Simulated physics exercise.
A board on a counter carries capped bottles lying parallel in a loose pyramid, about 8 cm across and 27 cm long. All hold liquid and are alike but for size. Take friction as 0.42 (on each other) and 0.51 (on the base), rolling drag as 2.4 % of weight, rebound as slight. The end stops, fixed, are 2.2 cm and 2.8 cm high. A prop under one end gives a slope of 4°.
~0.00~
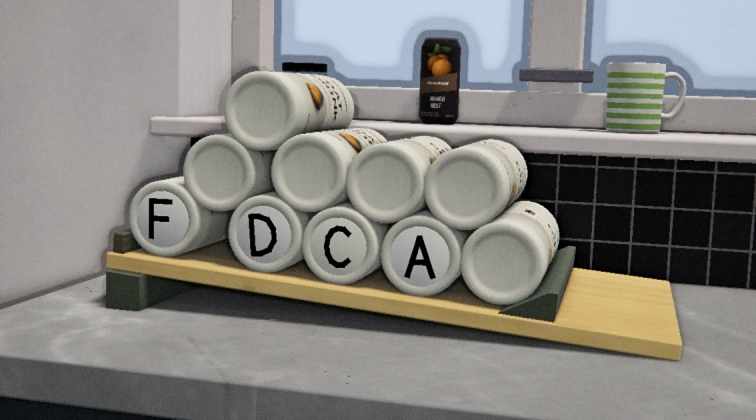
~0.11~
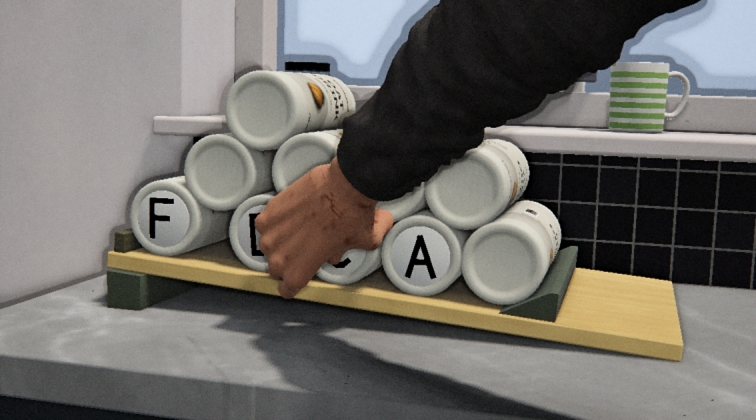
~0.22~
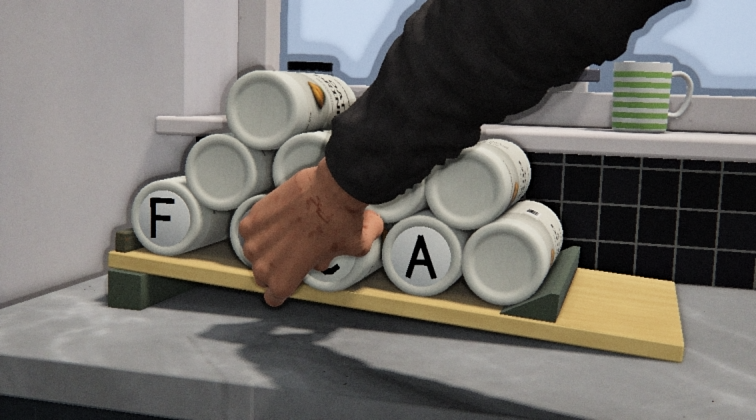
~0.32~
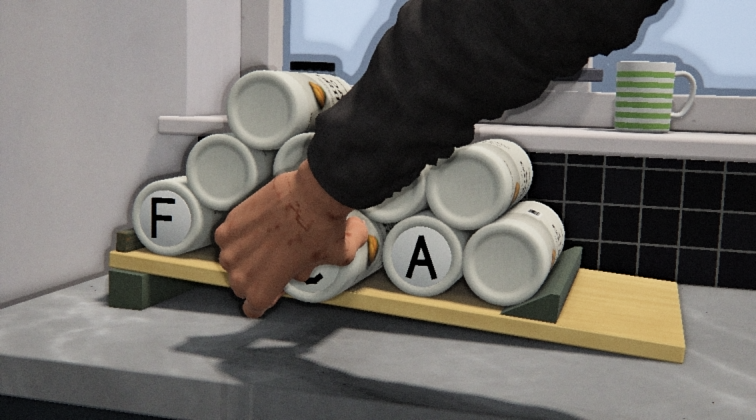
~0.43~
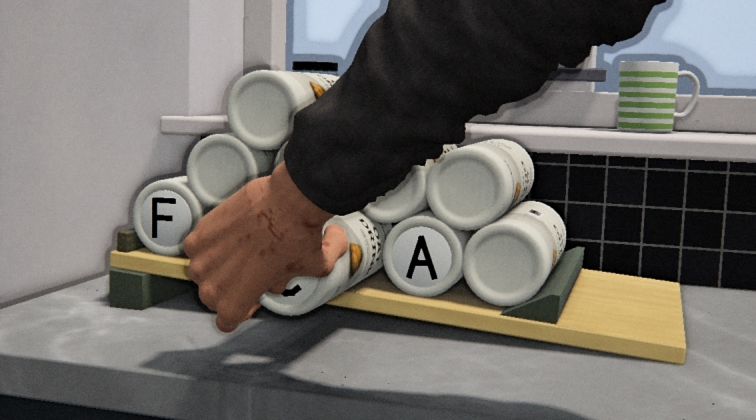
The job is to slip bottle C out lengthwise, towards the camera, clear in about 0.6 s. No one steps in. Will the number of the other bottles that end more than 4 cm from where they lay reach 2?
No, the count is 0.
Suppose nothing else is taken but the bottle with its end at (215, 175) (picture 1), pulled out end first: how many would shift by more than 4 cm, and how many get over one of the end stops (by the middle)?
Then 1 and 0.
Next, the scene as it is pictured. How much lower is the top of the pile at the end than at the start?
About 0 cm.
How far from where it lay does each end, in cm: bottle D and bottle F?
Bottle D: 0, bottle F: 0.
After 0.78 s, 0 now displaced over 4 cm.
After 0.86 s, 0 now displaced over 4 cm.
At rest by 1.1 s, 0 moved over 4 cm; not one over the end stops; top of the pile 26 cm high, from 26 cm.
